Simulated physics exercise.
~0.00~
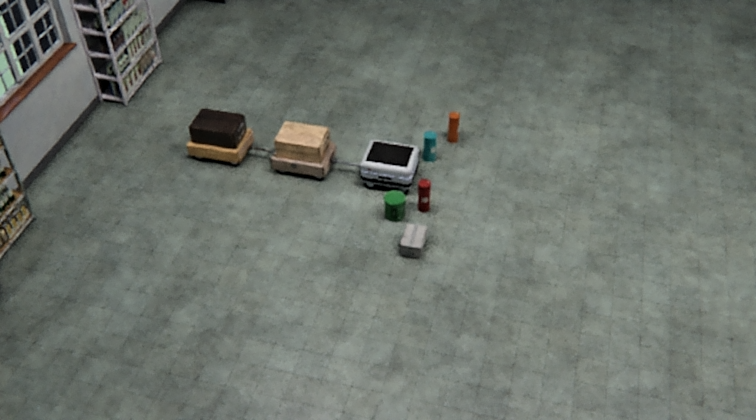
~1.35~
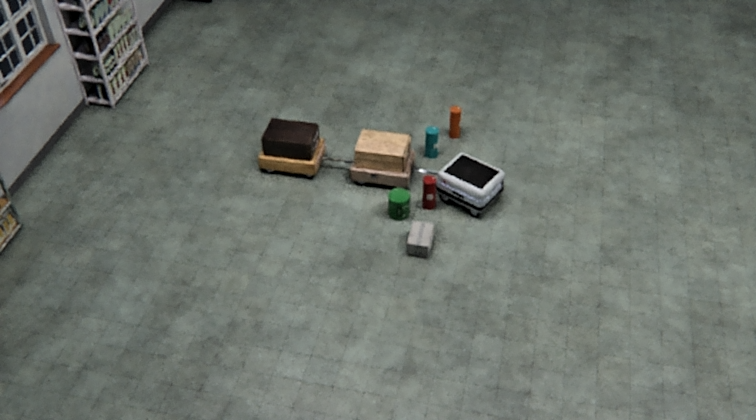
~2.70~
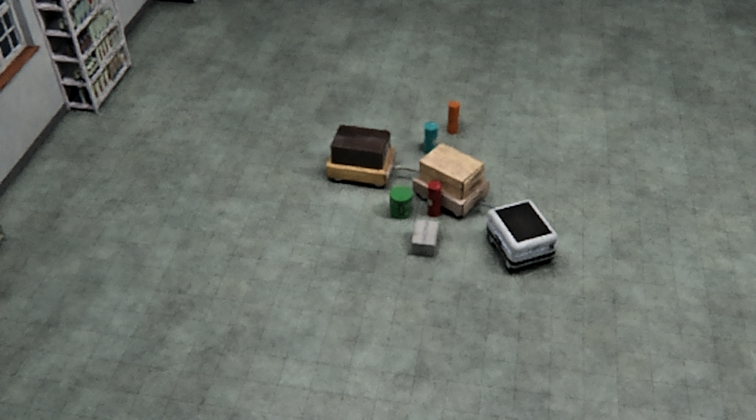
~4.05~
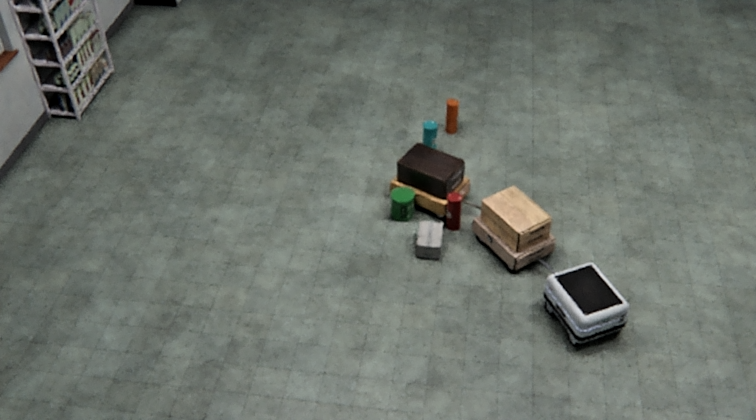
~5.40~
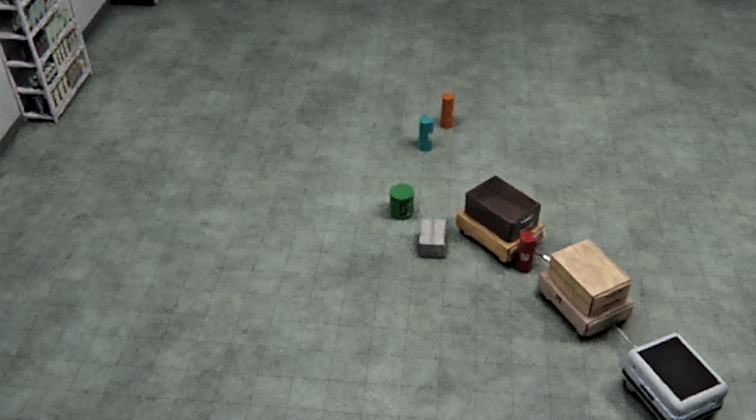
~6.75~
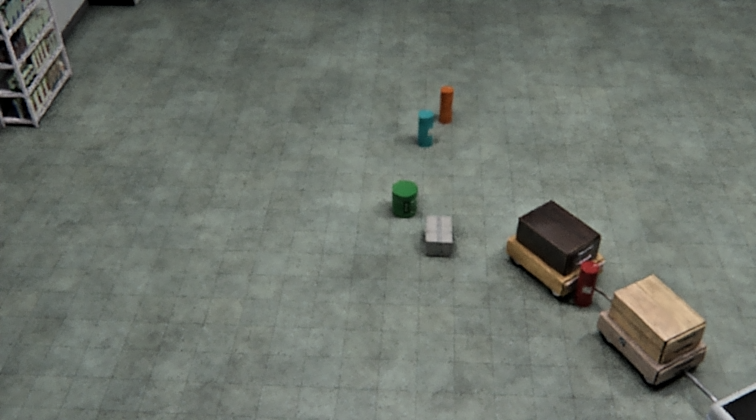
In the video, a white tug pulling two loaded carts curves down to the right across a gray floor, and the train pushes an upright red canister along with it, while the green pail, white box, turquoise canister and orange canister stay in place.
